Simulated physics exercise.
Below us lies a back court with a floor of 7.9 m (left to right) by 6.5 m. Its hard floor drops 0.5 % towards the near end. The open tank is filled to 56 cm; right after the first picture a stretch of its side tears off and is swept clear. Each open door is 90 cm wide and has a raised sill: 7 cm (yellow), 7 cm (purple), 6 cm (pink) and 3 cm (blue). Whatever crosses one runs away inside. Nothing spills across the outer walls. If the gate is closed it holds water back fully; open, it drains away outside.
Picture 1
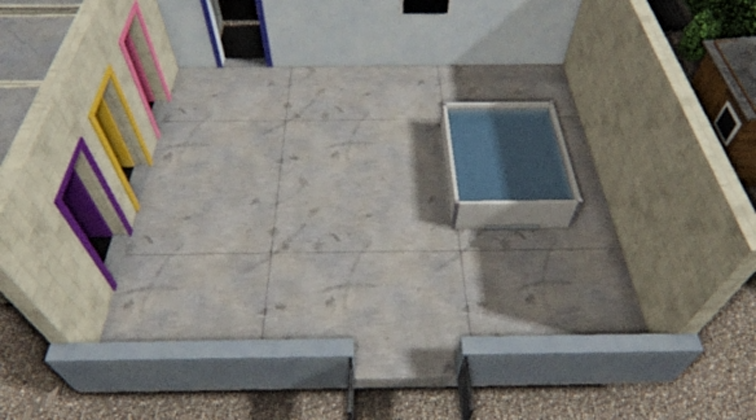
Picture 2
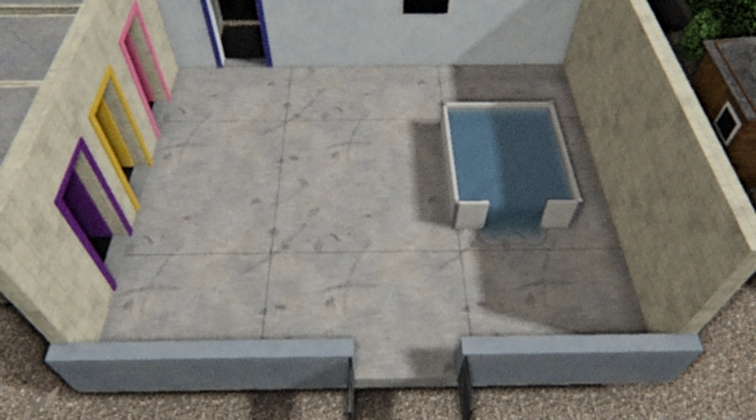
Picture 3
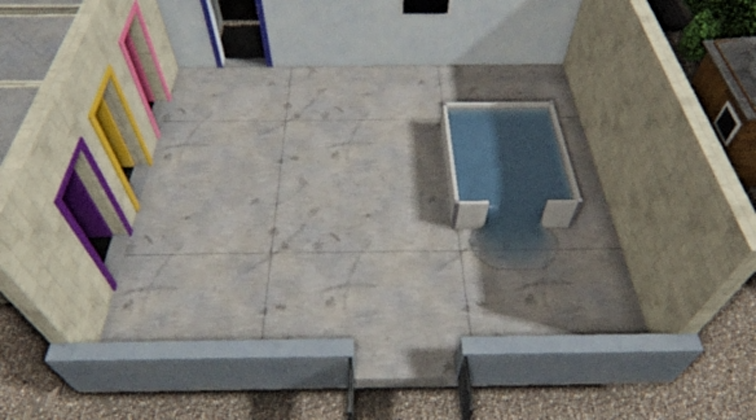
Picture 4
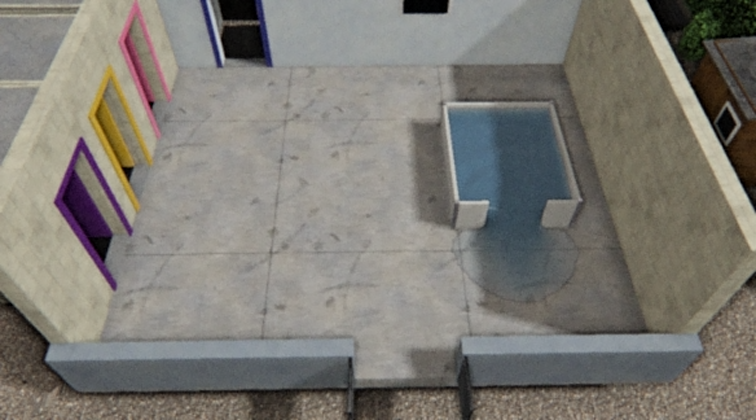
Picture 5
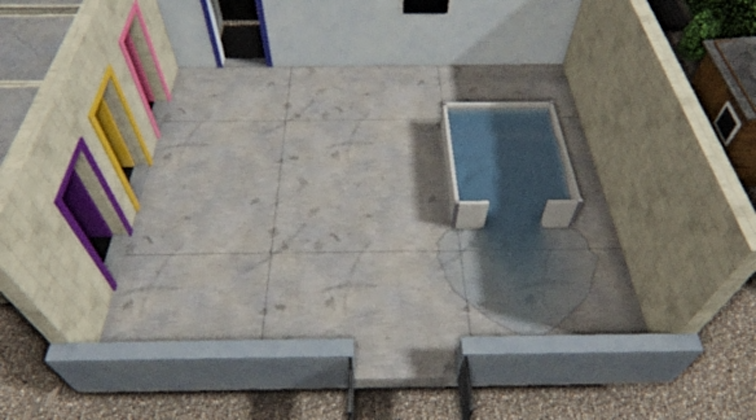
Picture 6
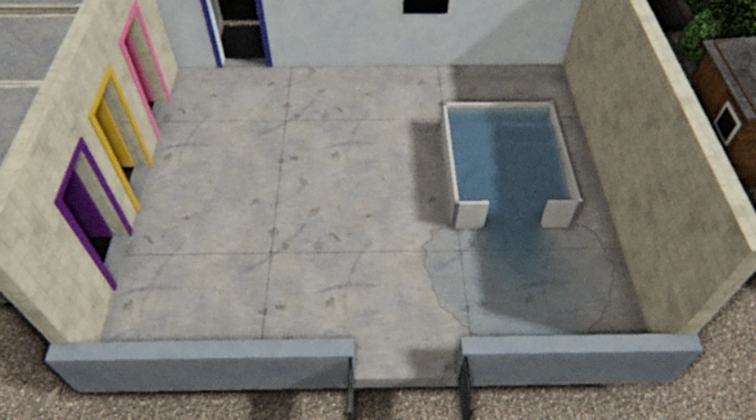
Walled courtyard with coloured doorways, the near side of an open water tank breaking away and water spreading across the grey floor.
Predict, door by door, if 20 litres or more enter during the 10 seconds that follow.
Door by door: At the yellow door it keeps below the limit; at the purple door it keeps below the limit; at the pink door it keeps below the limit; at the blue door it stays under the limit.
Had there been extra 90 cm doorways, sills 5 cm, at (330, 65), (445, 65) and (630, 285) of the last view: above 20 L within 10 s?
In turn: Under, under, past it.
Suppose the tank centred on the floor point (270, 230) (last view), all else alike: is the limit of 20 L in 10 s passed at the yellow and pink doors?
Against that limit: Yellow under, pink below.
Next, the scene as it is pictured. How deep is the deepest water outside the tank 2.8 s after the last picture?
Roughly 24 cm.
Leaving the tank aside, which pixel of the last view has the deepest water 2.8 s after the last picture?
At about (647, 357).
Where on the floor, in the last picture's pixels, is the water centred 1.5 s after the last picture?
Around (511, 222).
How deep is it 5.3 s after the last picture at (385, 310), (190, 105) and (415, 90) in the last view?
About 5, 0 and 0 cm.
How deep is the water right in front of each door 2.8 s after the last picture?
In cm: Yellow 0, purple 0, pink 0, blue 0.
Then, 0.7 s after the last picture water covers 15 % of the floor and is deepest (34 cm) near (509, 234); yellow door not reached, purple door not reached, pink door not reached, blue door not reached.
Then, 1.5 s after the last picture water covers 15 % of the floor and is deepest (32 cm) near (608, 358); yellow door not reached, purple door not reached, pink door not reached, blue door not reached.
Then, 2.8 s after the last picture water covers 25 % of the floor and is deepest (24 cm) near (647, 357); yellow door not reached, purple door not reached, pink door not reached, blue door not reached.
Then, 5.3 s after the last picture water covers 45 % of the floor and is deepest (18 cm) near (647, 357); yellow door not reached, purple door 6 cm at the sill, 0 L in, pink door not reached, blue door not reached.
Then, 9.3 s after the last picture water covers 75 % of the floor and is deepest (10 cm) near (532, 359); yellow door 4 cm at the sill, 0 L in, purple door 6 cm at the sill, 1 L in, pink door 3 cm at the sill, 0 L in, blue door not reached.
